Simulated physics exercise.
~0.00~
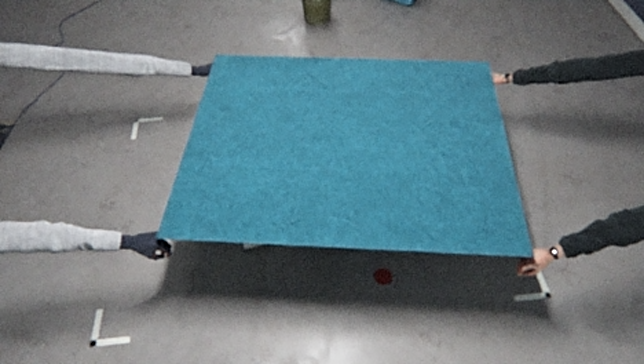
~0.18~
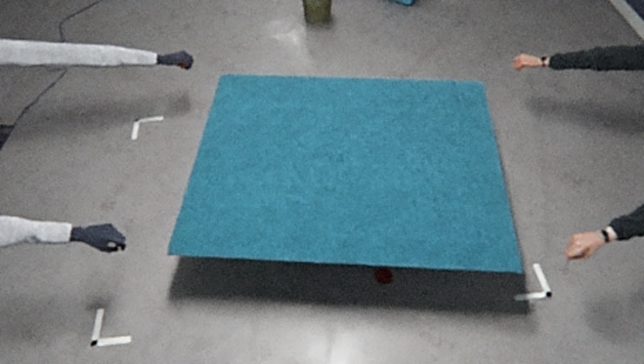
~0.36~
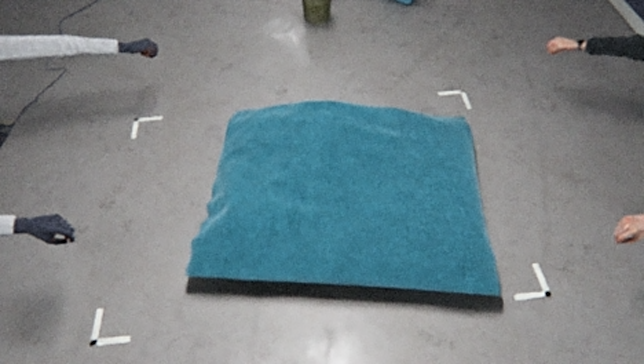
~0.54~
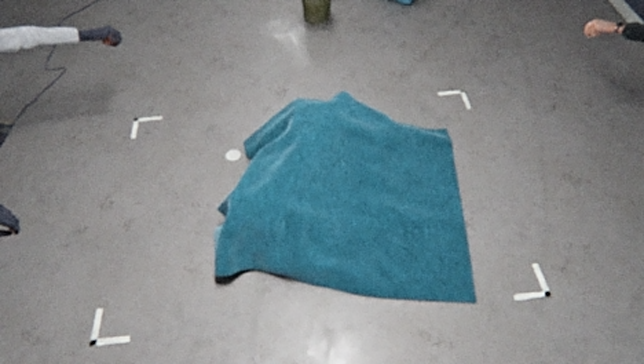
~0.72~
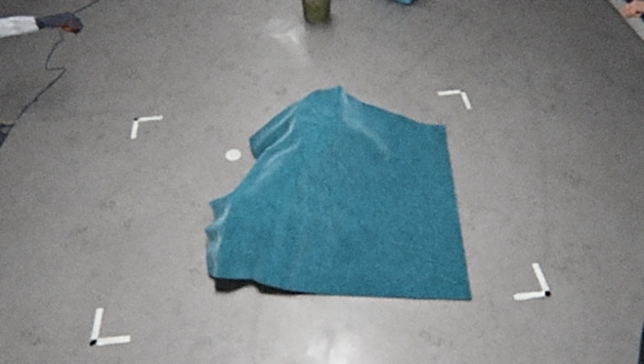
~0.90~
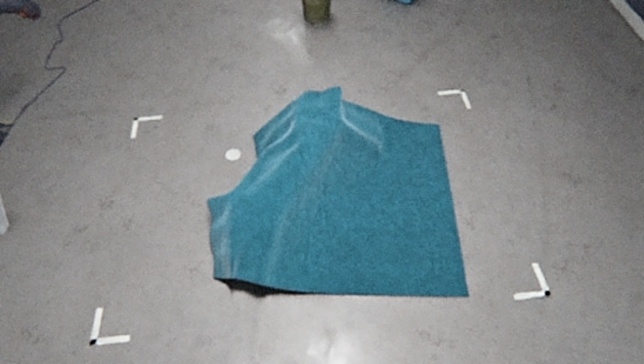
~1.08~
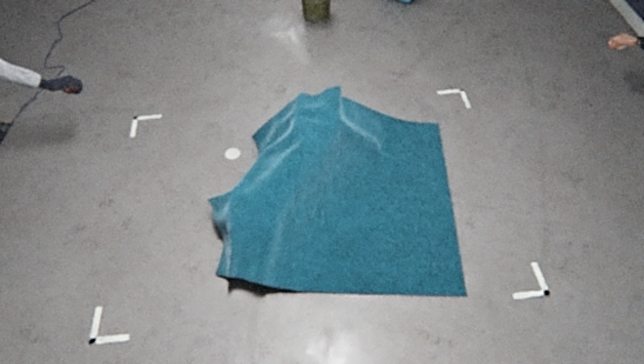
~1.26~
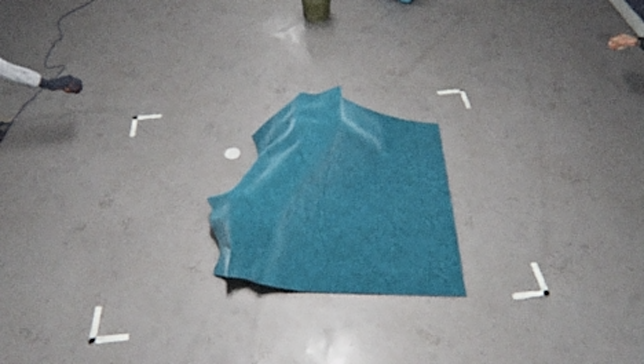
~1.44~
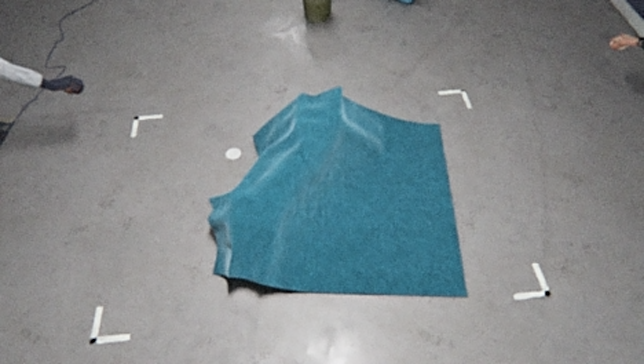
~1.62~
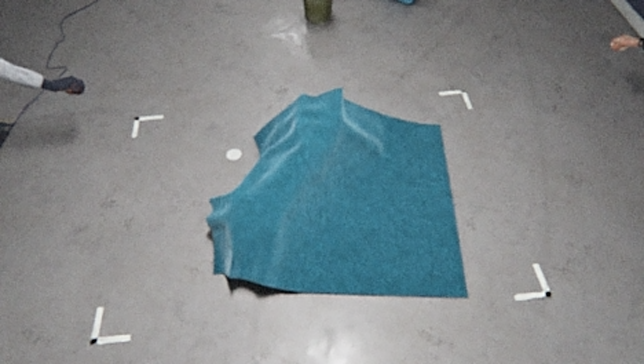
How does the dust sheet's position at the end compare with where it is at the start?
At the start the sheet is stretched flat above the floor, held by hands at its corners. By the end it has dropped and lies draped on the floor, lower in the view, with its left side creased and drawn in.
